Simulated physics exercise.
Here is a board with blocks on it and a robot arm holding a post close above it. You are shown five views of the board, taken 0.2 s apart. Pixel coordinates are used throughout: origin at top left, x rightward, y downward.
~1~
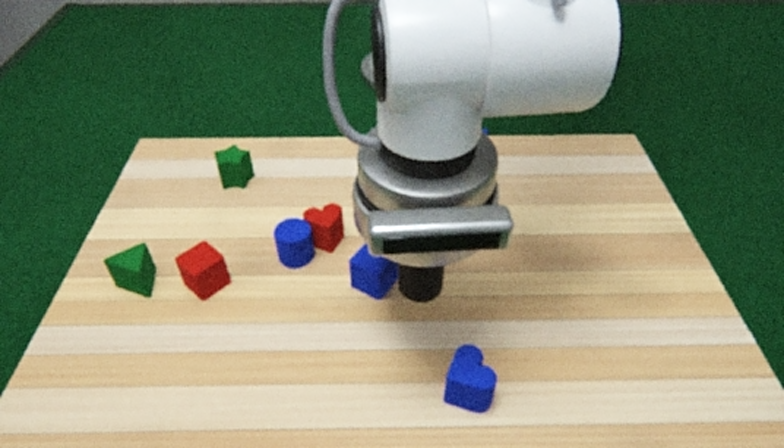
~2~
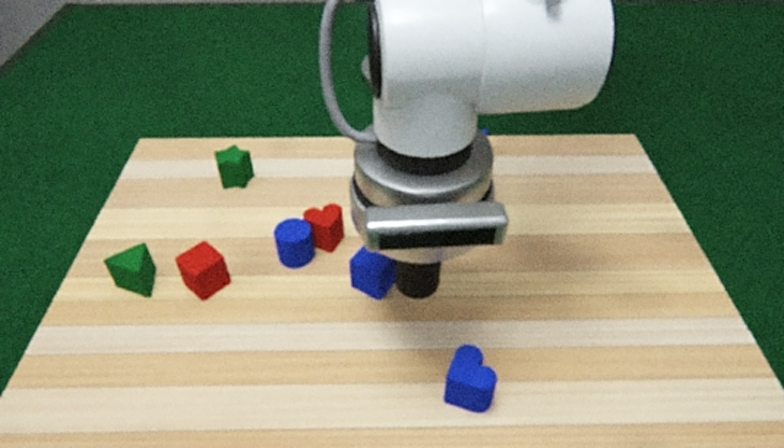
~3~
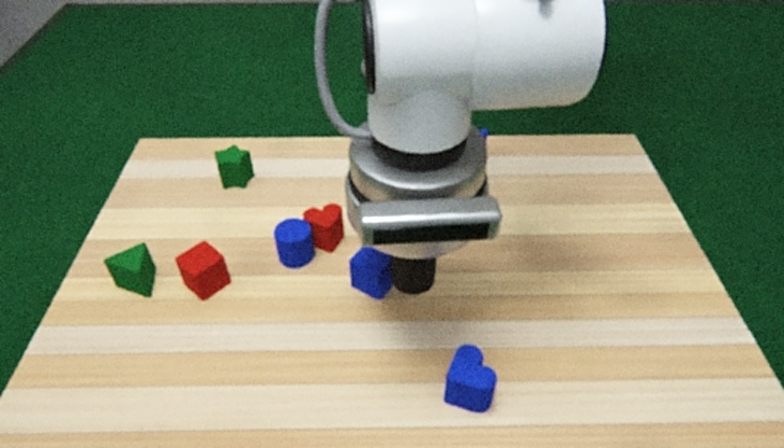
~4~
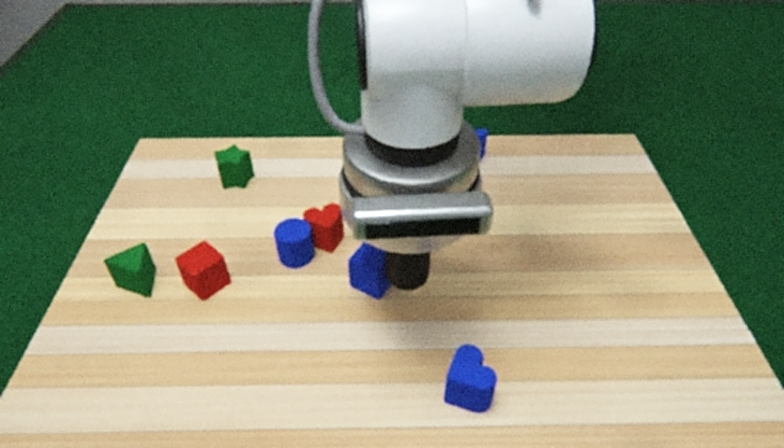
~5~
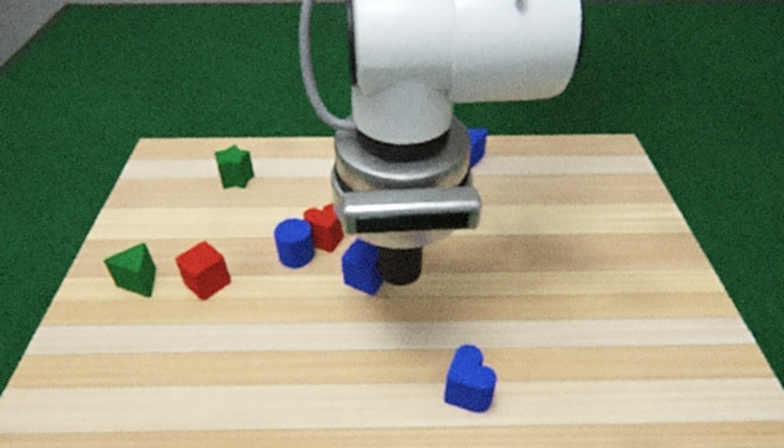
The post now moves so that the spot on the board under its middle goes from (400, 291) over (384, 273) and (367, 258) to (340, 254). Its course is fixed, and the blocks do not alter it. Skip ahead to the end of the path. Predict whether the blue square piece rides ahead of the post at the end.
Most likely the blue square piece stays ahead.
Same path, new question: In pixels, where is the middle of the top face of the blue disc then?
Answer: (263, 229).
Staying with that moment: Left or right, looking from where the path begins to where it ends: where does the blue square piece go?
Left-hand side.
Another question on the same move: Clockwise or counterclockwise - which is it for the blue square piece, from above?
Rotation: Counter-clockwise.
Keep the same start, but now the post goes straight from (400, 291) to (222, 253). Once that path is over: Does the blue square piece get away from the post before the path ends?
It seems not.
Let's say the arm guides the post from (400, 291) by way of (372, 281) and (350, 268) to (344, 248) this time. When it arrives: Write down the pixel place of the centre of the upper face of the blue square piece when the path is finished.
The middle of its upper face should be somewhere near (304, 229).
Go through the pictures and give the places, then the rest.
In the first picture, post tip at (420, 287); block tops, blue disc at (292, 229); red heart block at (324, 213); blue square piece partly hidden.
In the second picture, post at (417, 284); blocks unchanged.
In the third picture, post at (413, 280); blocks unchanged.
In the fourth picture, post at (407, 276); blocks unchanged.
In the fifth picture, post at (400, 272); blue disc at (292, 229); red heart block at (324, 213); blue square piece at (365, 252).
What follows on the original path. Halfway along, post at (375, 245); red heart block at (319, 212), turned 20° clockwise; blue square piece at (335, 236), turned 35° anticlockwise.
At the end, post at (339, 235); blue disc at (263, 229); red heart block at (312, 209), turned 60° clockwise; blue square piece at (300, 232), turned 35° anticlockwise.
